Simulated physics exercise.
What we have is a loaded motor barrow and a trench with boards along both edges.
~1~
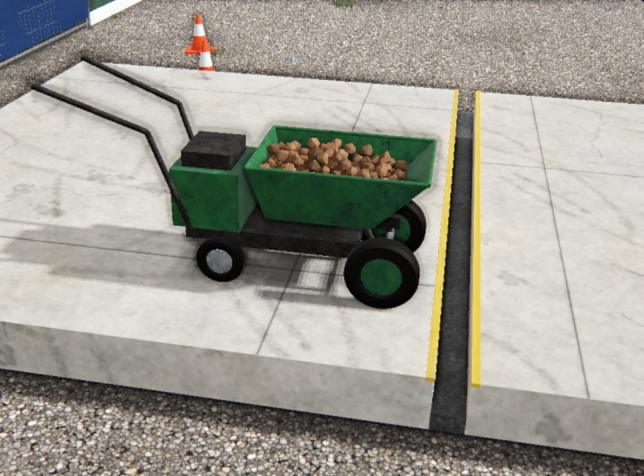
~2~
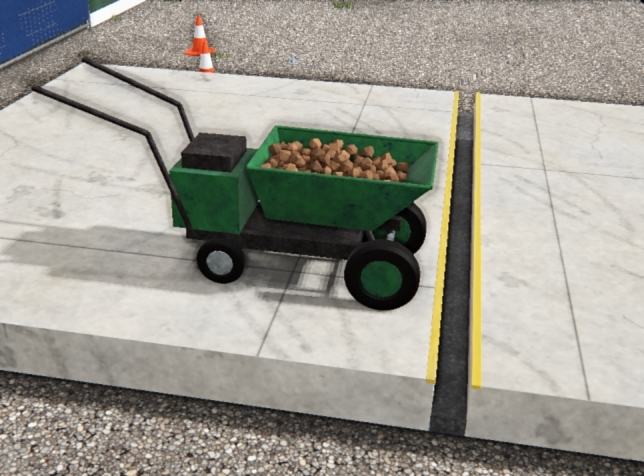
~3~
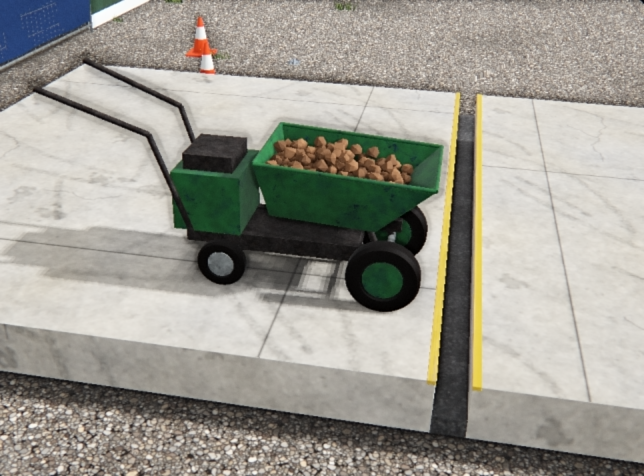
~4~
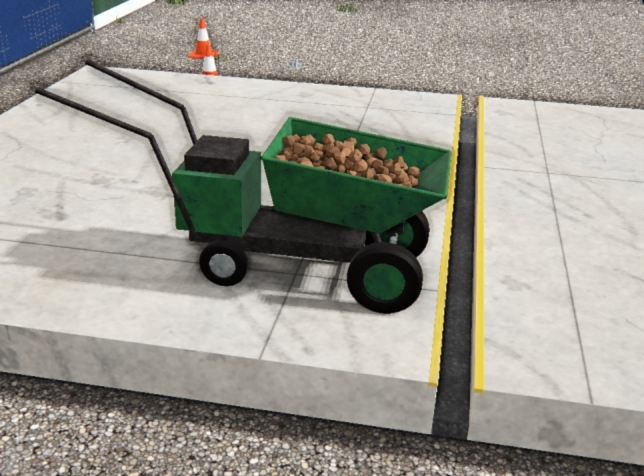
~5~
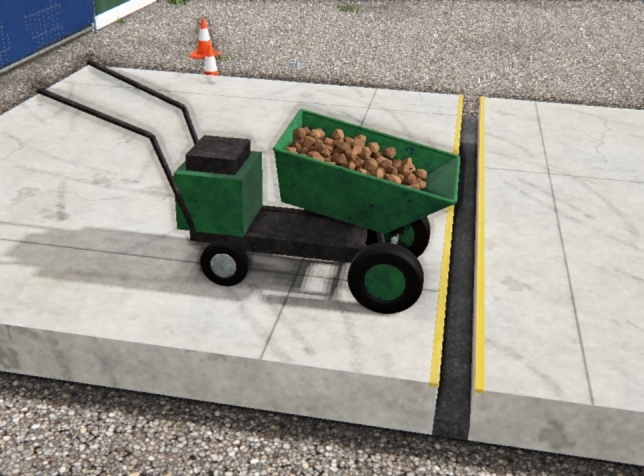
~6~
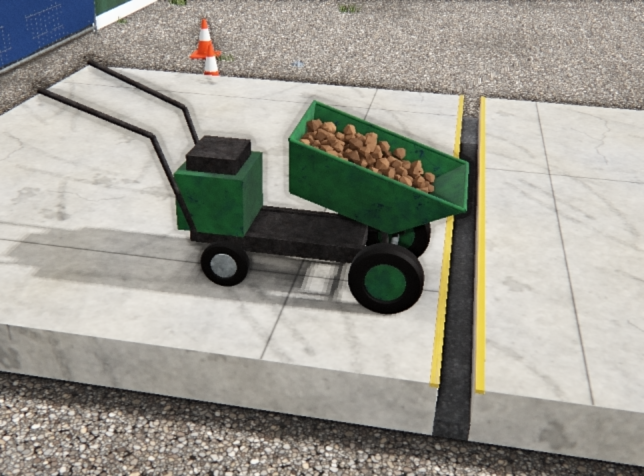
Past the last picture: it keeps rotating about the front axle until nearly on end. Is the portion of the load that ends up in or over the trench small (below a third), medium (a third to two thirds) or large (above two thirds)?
Small.
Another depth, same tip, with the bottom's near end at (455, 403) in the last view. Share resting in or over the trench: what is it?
I'd guess about 0 %.
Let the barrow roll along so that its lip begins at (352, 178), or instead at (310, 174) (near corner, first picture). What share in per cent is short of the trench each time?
In turn 10 and 40 in a hundred.
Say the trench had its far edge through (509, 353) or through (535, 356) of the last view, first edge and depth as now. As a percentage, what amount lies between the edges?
The first try gives 10 percent, then the second gives 60 percent.
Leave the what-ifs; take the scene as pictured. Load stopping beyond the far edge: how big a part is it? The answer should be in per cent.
Around 90 %.
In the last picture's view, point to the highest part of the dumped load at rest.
Top, approx.: (534, 280).
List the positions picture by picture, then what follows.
The first frame shows lip of the skip at (429, 186), level; top of the load at (326, 162), clay clods; first edge of the trench at (434, 338); far edge at (477, 343), the trench under half as wide as the skip, and about as deep as wide.
The second frame shows lip of the skip at (431, 188), level; top of the load at (328, 163).
The third frame shows lip of the skip at (436, 192), tipped barely; top of the load at (320, 165).
The fourth frame shows lip of the skip at (445, 197), tipped a little; top of the load at (328, 163).
The fifth frame shows lip of the skip at (454, 203), tipped a little; top of the load at (327, 160).
The sixth frame shows lip of the skip at (464, 211), tipped clearly; top of the load at (333, 145); first edge of the trench at (438, 344); far edge at (481, 349).
Soon after the last picture, skip tipped steeply; all in the skip.
A little later, skip tipped right over; about two thirds in the skip; about a third beyond it; a small part falling.
Later still, skip tipped right over; a small part in the skip; most beyond it.
At rest, skip tipped right over; a small part in the skip; none in or heaped over the trench; most beyond it.
